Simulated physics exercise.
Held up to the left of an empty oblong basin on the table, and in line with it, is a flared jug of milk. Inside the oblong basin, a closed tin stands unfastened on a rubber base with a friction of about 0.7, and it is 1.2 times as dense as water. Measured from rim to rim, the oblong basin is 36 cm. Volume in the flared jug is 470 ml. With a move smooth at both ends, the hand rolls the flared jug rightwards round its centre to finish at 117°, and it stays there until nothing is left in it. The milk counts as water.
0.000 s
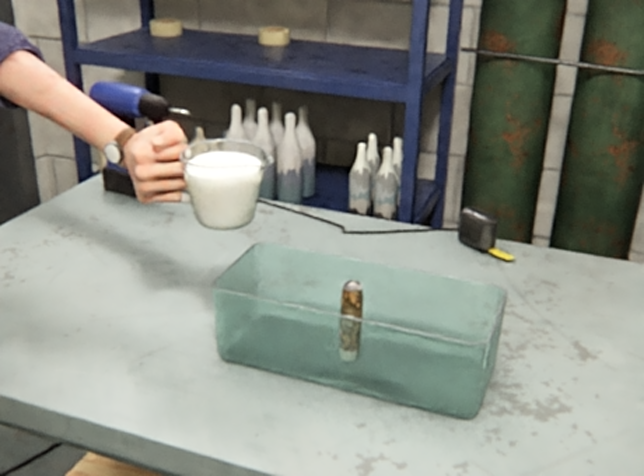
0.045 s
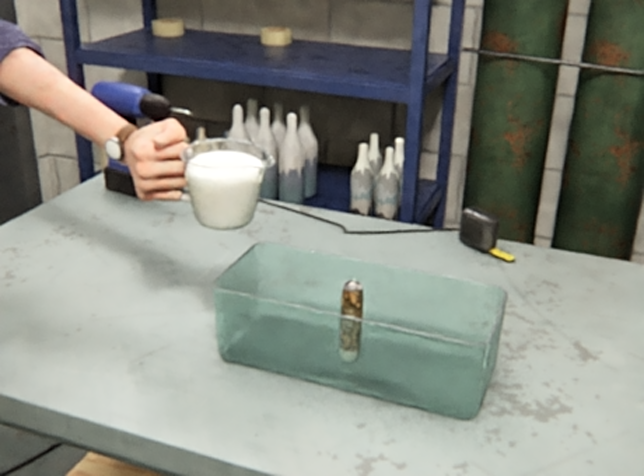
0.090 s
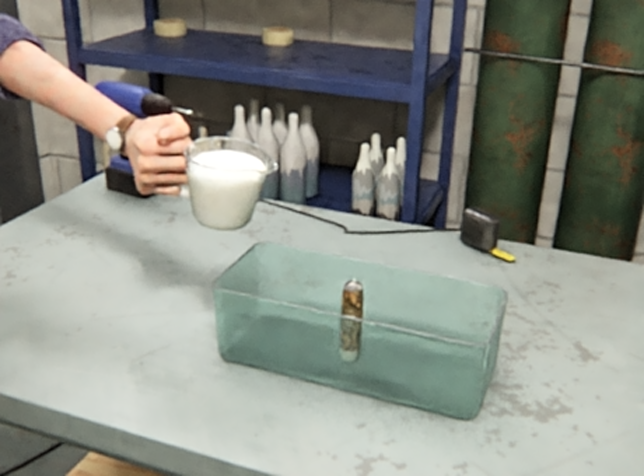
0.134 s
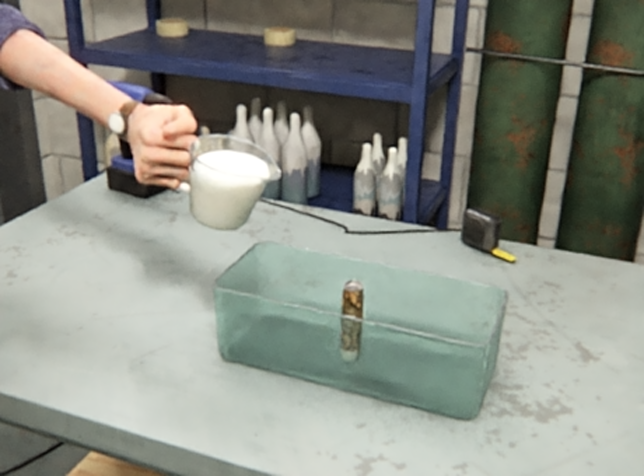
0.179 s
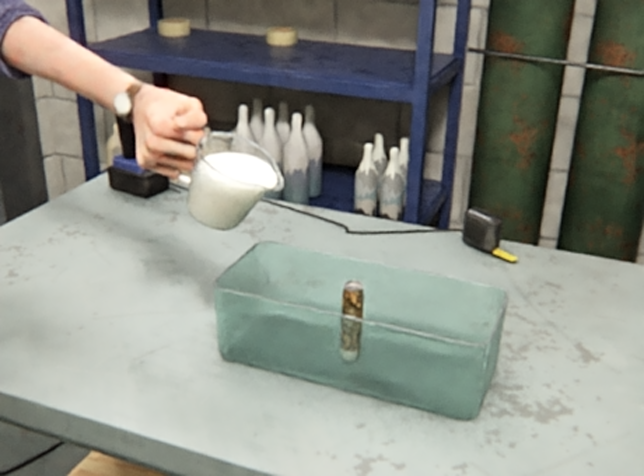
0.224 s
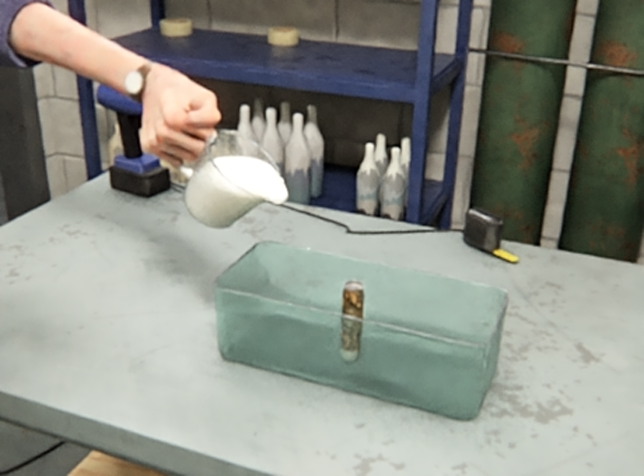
A hand tilting a glass jug of milk steadily rightwards above a table, beside a clear oblong basin with a small tin inside.
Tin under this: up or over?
Up.
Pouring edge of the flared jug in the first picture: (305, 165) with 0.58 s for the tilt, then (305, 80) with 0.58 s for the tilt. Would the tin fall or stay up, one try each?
Run one: It tumbles. Run two: It tumbles.
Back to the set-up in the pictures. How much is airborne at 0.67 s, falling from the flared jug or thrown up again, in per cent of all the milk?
Near 3 in a hundred.
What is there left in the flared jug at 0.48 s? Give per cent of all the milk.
Around 26 percent.
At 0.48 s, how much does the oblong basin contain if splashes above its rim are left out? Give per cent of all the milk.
Fraction in basin: Approx. 52%.
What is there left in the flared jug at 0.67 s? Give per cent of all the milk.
Remaining share: Approx. 1 %.
Then, 0.48 s in, the tilt is 109° and 26 per cent is still to pour; the tin stands where it began.
Then, 0.67 s in, the tilt is 117° and 1 per cent is still to pour; the tin stands where it began.
Then, 0.87 s in, the tilt is 117° and 0 per cent is still to pour; the tin stands where it began.
Then, 1.08 s in, the tilt is 117° and 0 per cent is still to pour; the tin stands where it began.
Finally, the tin stands where it began.
